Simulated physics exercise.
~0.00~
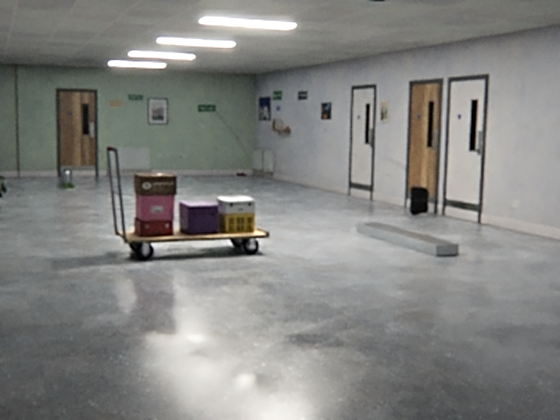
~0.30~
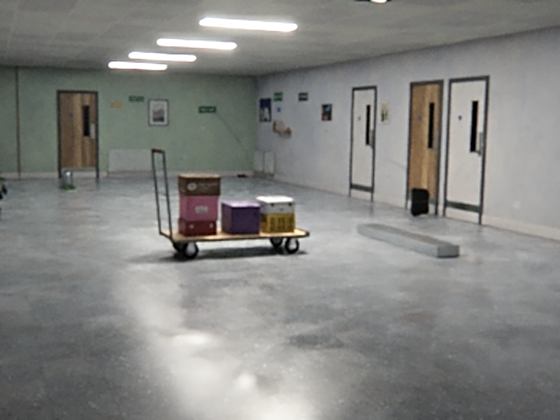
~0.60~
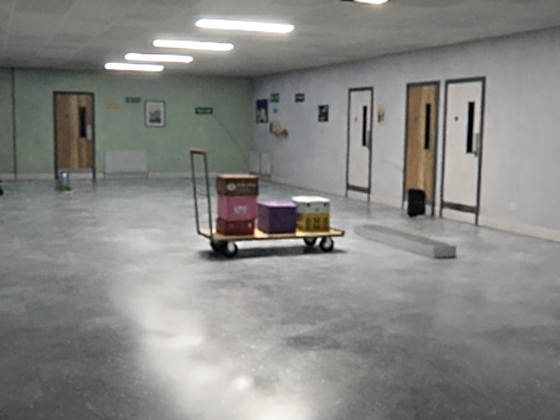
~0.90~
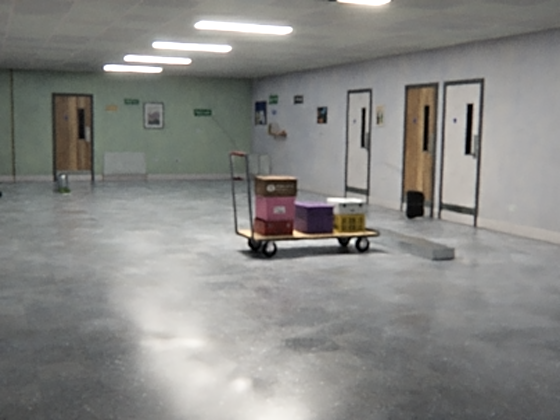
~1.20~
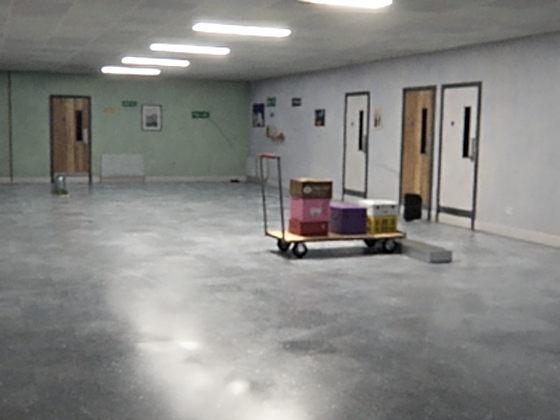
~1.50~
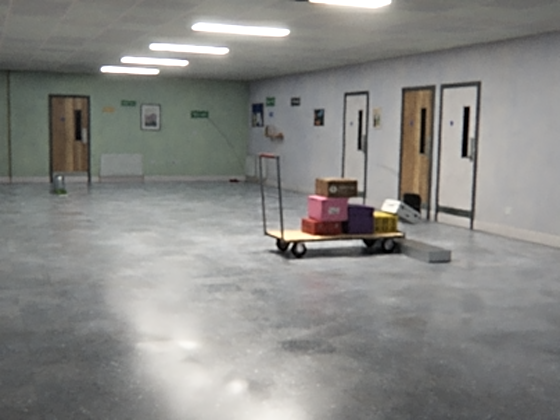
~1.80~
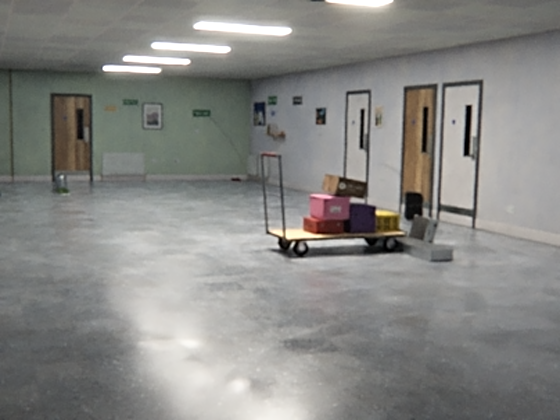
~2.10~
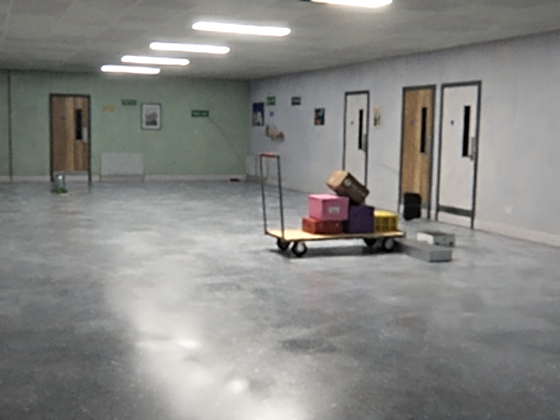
A flatbed trolley stacked with coloured boxes rolls to the right across the shiny floor of a large, empty room, heading for a low grey beam. It stops short against the beam, and its load keeps sliding forward. The white box at the front tips off the leading edge and turns over as it drops, while the brown box on top shifts forward and begins to tilt. The white box ends upside down past the front rim, by the beam. The brown box stays aboard, leaning at an angle beside the pink box, with the red, purple and yellow boxes also still on the deck.
